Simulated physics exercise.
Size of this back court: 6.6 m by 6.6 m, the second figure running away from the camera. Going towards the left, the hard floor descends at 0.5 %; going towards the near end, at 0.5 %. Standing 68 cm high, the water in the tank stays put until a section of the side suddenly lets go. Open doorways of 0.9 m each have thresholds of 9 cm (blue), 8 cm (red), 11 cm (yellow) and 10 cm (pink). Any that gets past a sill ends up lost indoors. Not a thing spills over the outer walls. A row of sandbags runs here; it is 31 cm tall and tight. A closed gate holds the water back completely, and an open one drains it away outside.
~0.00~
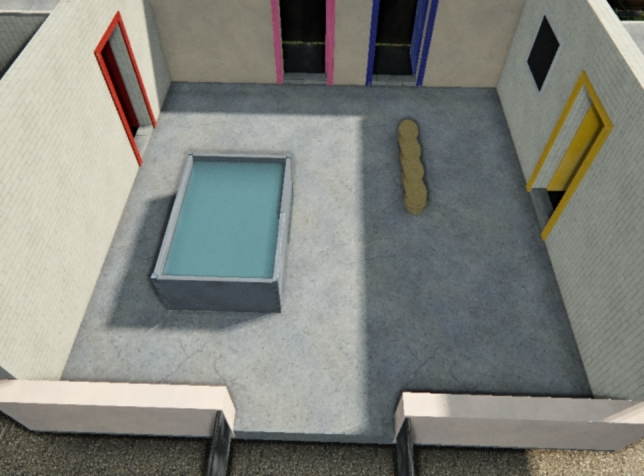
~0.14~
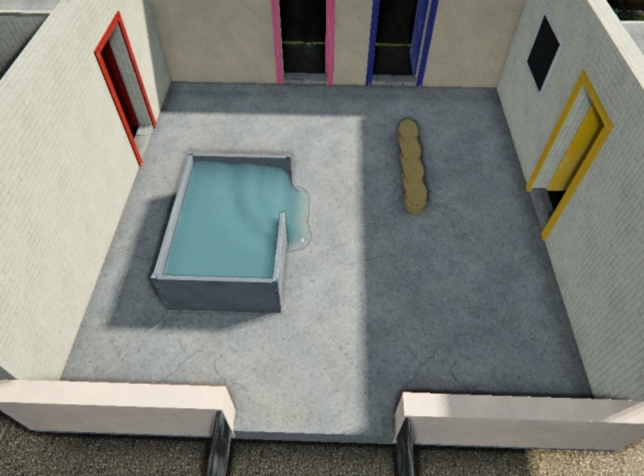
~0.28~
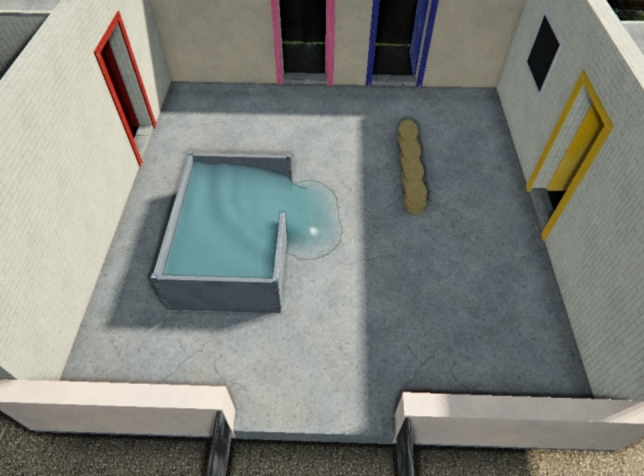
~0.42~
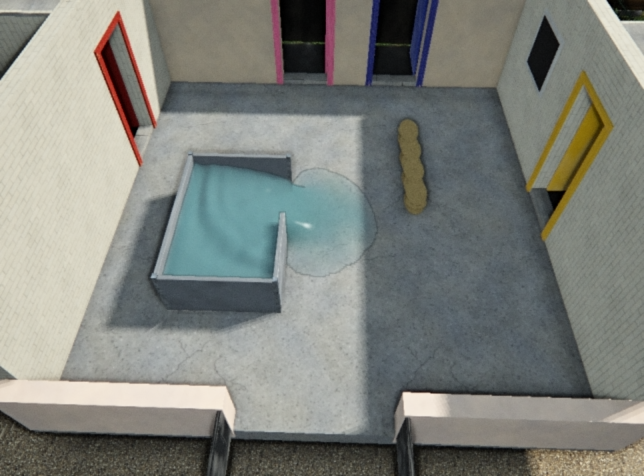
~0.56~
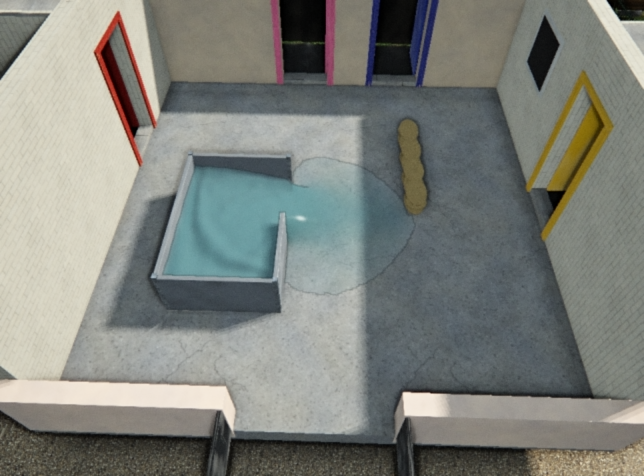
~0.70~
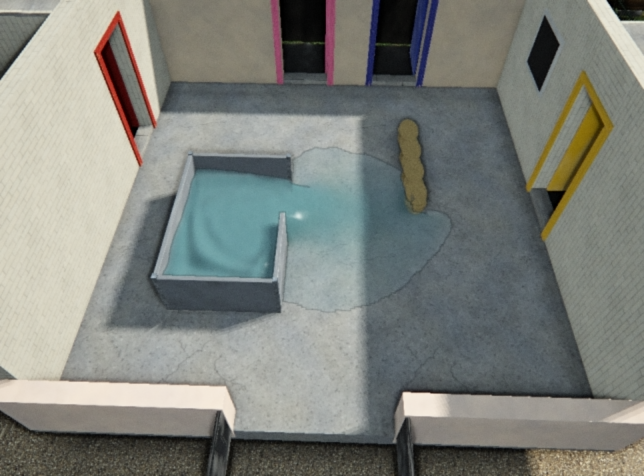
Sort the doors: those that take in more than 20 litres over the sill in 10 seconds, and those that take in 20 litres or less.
Sorted: The blue door takes in more; the red door takes in 20 litres or less; the yellow door takes in 20 litres or less; the pink door takes in 20 litres or less.
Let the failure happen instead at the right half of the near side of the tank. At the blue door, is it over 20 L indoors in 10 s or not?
Then blue does not exceed it.
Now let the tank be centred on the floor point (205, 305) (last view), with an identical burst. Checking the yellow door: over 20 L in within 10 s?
In that case yellow comes out beyond the limit.
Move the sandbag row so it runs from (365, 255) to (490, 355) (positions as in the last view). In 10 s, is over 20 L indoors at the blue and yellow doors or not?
Then the blue door is short of it and the yellow door is over the mark.
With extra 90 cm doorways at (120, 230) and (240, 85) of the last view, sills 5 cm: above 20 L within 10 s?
Per doorway, in order: Insufficient / insufficient.
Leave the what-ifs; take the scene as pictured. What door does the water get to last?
Red.
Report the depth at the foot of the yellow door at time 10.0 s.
About 6.0 cm.
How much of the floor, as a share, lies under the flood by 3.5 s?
Covered: Roughly 50 per cent.
After 1.4 s water covers 25 % of the floor and is deepest (37 cm) near (403, 194); blue door not reached, red door not reached, yellow door 9 cm at the sill, 0 L in, pink door not reached.
After 2.2 s water covers 35 % of the floor and is deepest (28 cm) near (393, 202); blue door 14 cm at the sill, 11 L in, red door not reached, yellow door 11 cm at the sill, 4 L in, pink door not reached.
After 3.5 s water covers 50 % of the floor and is deepest (26 cm) near (592, 421); blue door 15 cm at the sill, 71 L in, red door not reached, yellow door 7 cm at the sill, 6 L in, pink door 10 cm at the sill, 0 L in.
After 6.0 s water covers 80 % of the floor and is deepest (11 cm) near (486, 417); blue door 10 cm at the sill, 88 L in, red door 6 cm at the sill, 0 L in, yellow door 5 cm at the sill, 6 L in, pink door 7 cm at the sill, 1 L in.
After 10.0 s water covers 95 % of the floor and is deepest (10 cm) near (142, 259); blue door 5 cm at the sill, 89 L in, red door 6 cm at the sill, 0 L in, yellow door 6 cm at the sill, 6 L in, pink door 3 cm at the sill, 1 L in.
